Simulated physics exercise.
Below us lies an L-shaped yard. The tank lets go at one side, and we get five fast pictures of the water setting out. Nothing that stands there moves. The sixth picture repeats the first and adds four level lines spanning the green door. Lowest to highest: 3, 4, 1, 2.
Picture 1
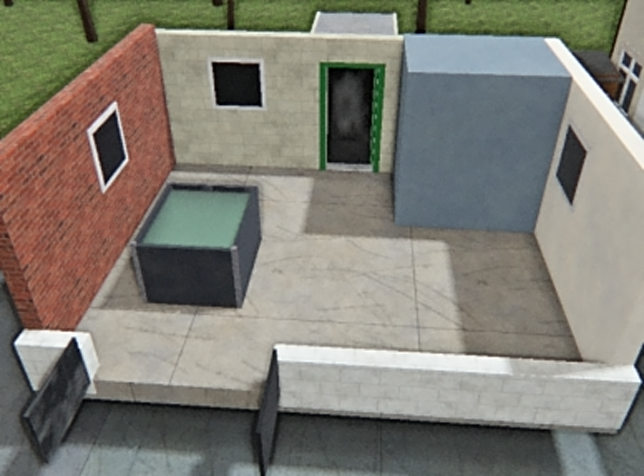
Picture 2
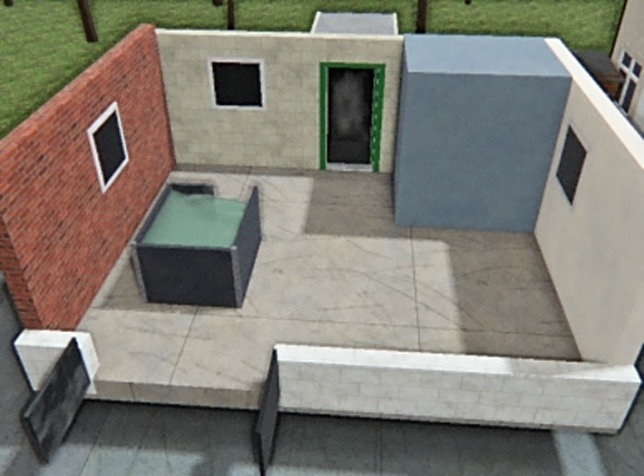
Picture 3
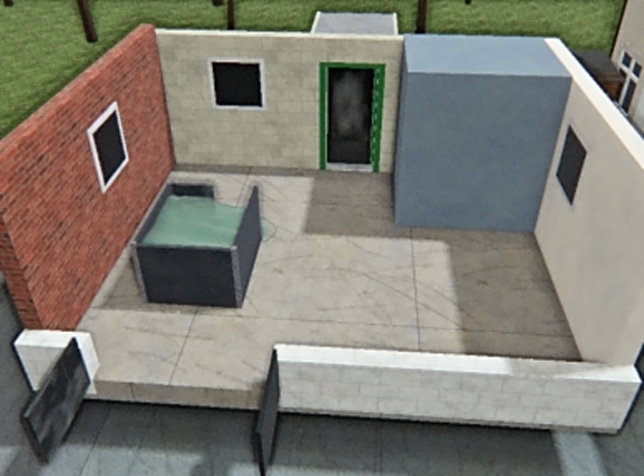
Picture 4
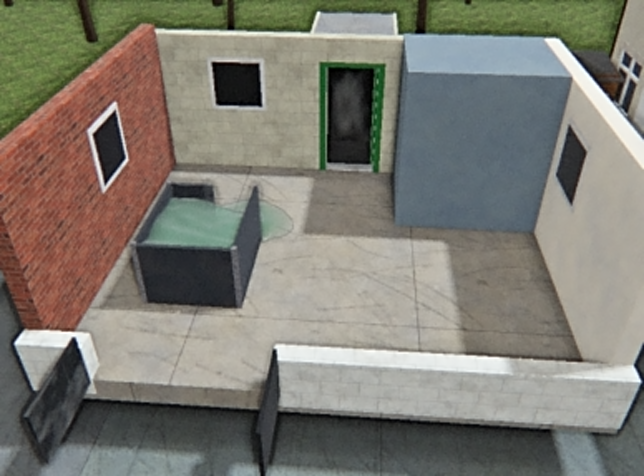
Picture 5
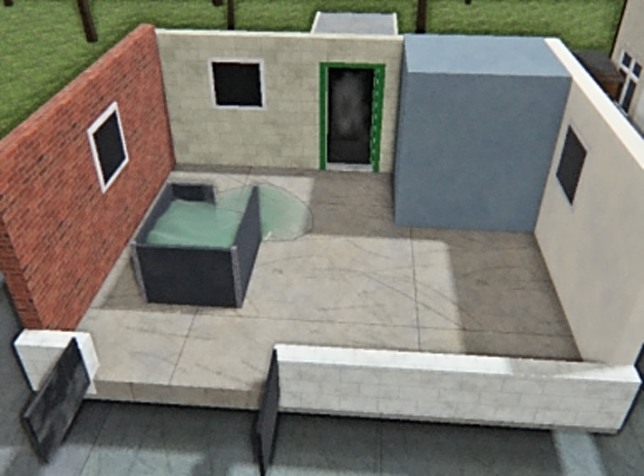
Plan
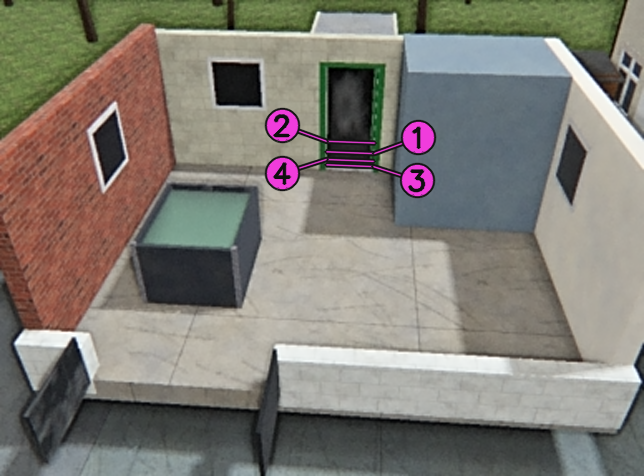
Greenish water slipped out through the open back corner of a dark tank beside the red brick wall and spread in a small, thin puddle across the yard floor, towards the green doorway.
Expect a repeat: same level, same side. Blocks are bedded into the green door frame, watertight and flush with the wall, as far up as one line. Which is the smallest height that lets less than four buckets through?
Take 4.
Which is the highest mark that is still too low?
Mark 3.
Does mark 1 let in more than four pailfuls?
No, that is safe.
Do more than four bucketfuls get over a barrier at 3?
Yes, it does.
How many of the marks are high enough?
Three of them.
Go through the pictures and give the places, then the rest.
In the first frame, water in the tank at rest, its middle at (200, 218); foot of the green doorway at (349, 171); open gate at (181, 336).
In the second frame, water covers 1 % of the ground, its front hidden from here.
In the third frame, front seen at (268, 234), 2 % of the ground wet.
In the fourth frame, front seen at (278, 211), 5 % of the ground wet.
In the fifth frame, front seen at (268, 186), 10 % of the ground wet.
On the marked copy, 1 at (350, 152); 2 at (350, 142); 3 at (349, 165); 4 at (350, 160); from the bottom up 3, 4, 1, 2.
For mark 1, nothing gets over.
For mark 2, nothing gets over.
For mark 3, about 10 bucketfuls get in.
For mark 4, a splash gets over, under a bucket.
